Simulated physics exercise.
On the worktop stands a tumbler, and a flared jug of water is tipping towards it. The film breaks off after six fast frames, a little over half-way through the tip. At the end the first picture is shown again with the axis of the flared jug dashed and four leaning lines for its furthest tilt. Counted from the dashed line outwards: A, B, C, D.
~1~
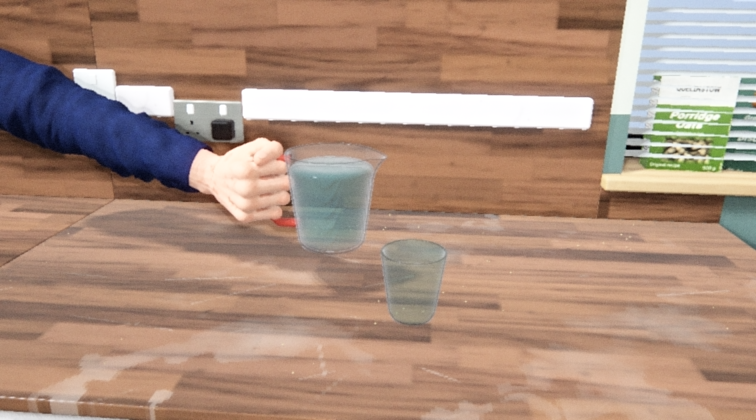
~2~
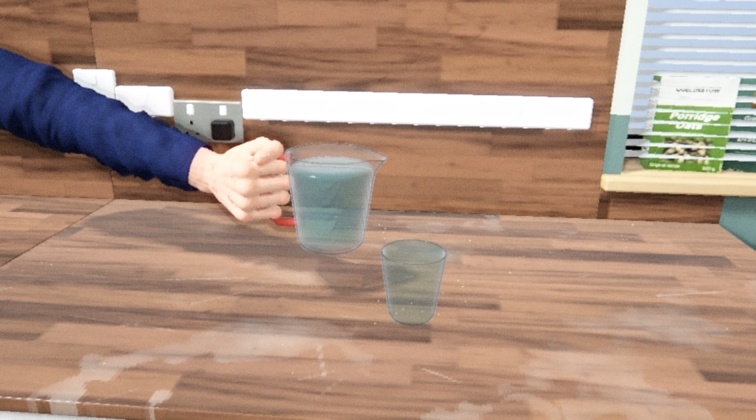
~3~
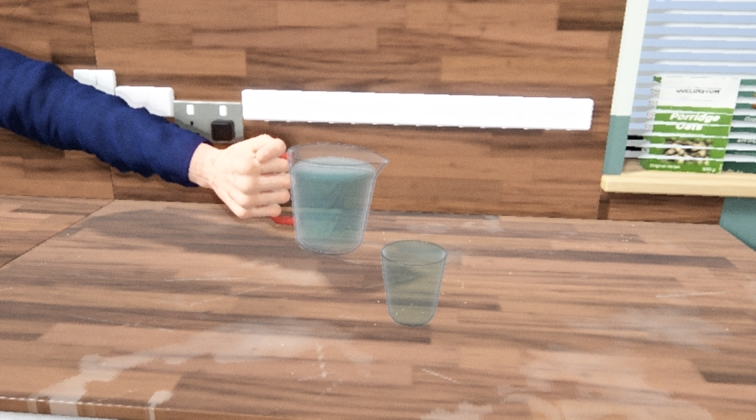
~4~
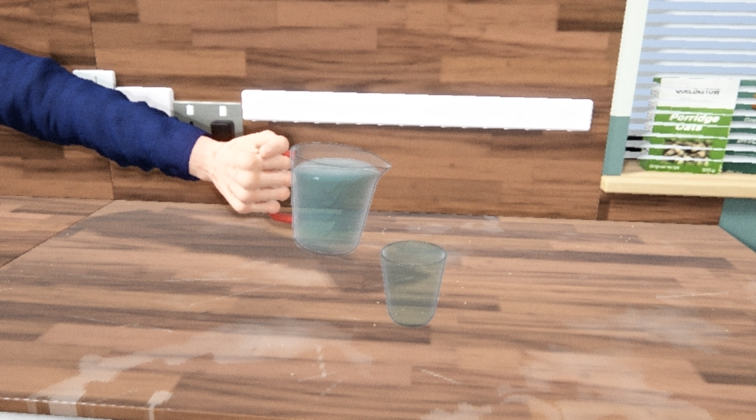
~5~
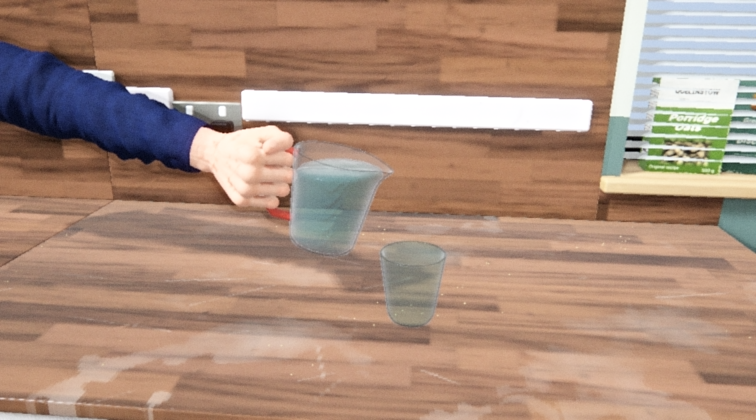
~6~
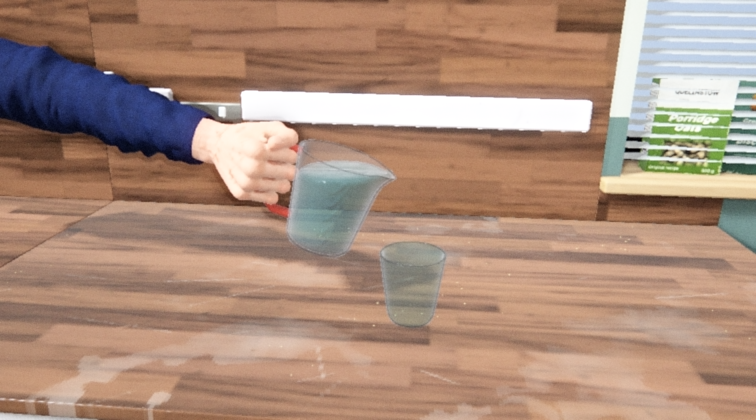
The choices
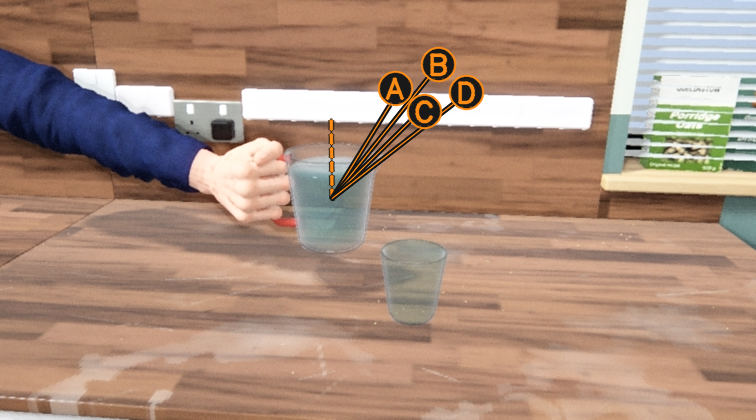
On a wooden worktop, a hand in a dark blue sleeve held a clear jug of water upright near an empty tumbler, then slowly tilted it a little to the right, with no water leaving it.
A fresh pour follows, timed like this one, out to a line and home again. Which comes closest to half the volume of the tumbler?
C works best here.
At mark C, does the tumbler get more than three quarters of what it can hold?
No, it does not.
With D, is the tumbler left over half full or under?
Over half.
In orange, A at (389, 105); B at (428, 77); C at (409, 121); D at (453, 103).
With A, the tumbler ends with about 24 % of what it can hold.
With B, the tumbler ends with about 38 % of what it can hold.
With C, the tumbler ends with about 53 % of what it can hold.
With D, the tumbler ends with about 67 % of what it can hold.
